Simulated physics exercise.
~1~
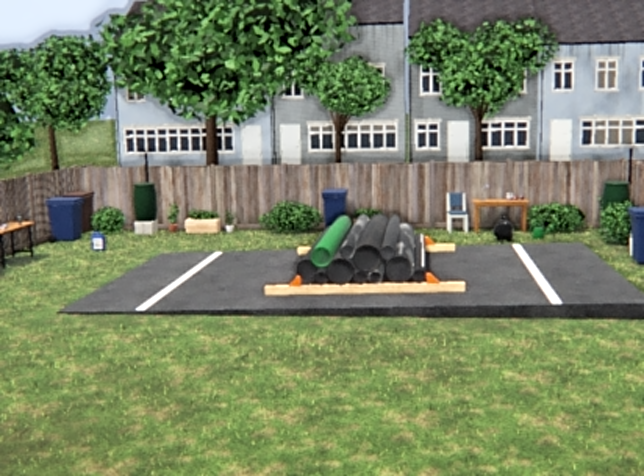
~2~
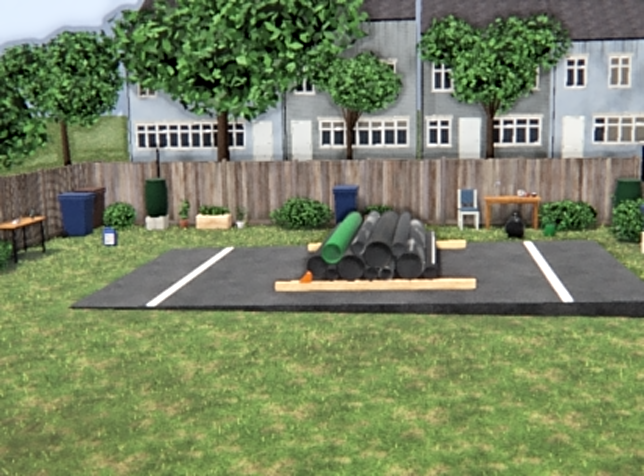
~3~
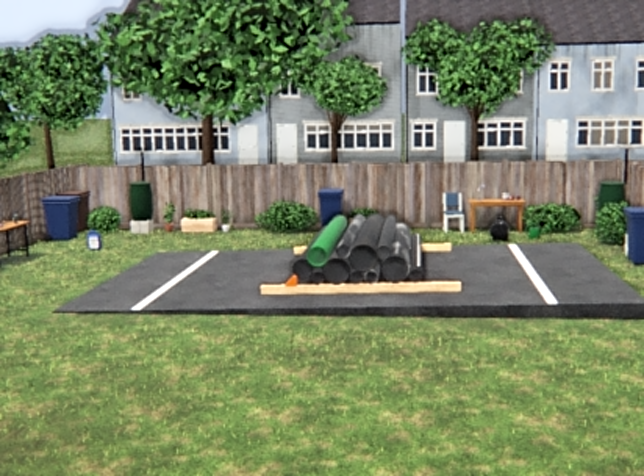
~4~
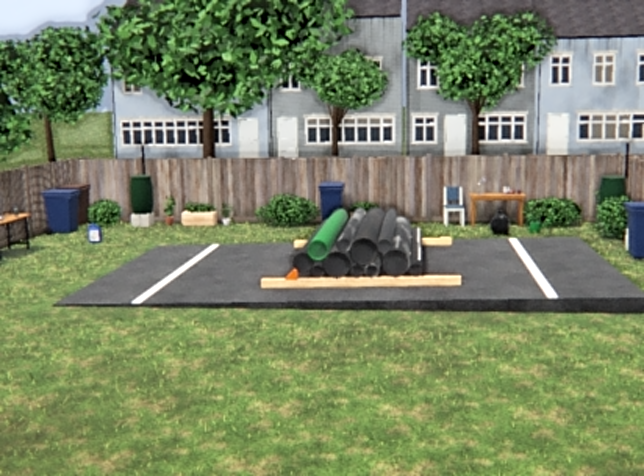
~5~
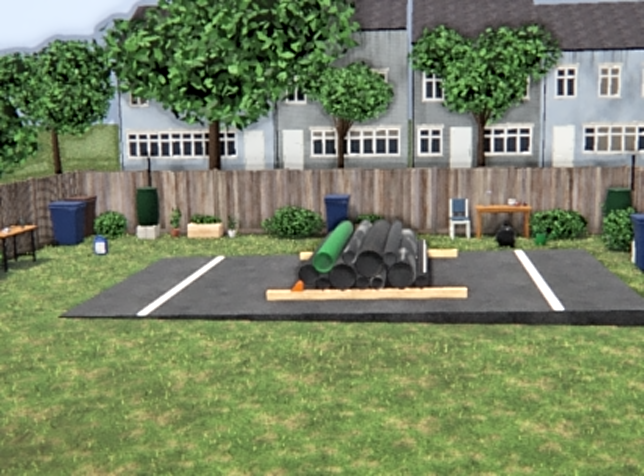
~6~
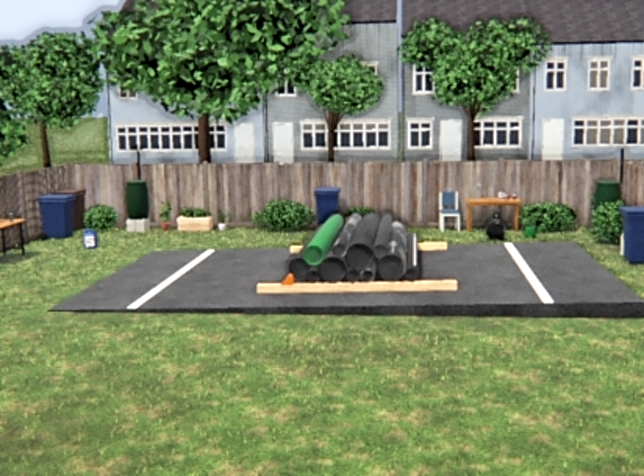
The clip opens on a garden where a stack of dark pipes, with one green pipe among them, rests on wooden bearers across an asphalt pad. Small orange chocks sit at both sides of the stack, and a white line runs along the pad to the left and right. The right chock then disappears from view, while the left one remains. The pipes hold their arrangement without any visible roll, though the view sways slightly. At the end, the green pipe still lies on top of others at the upper left, above the bearers, and no pipe has crossed either line.
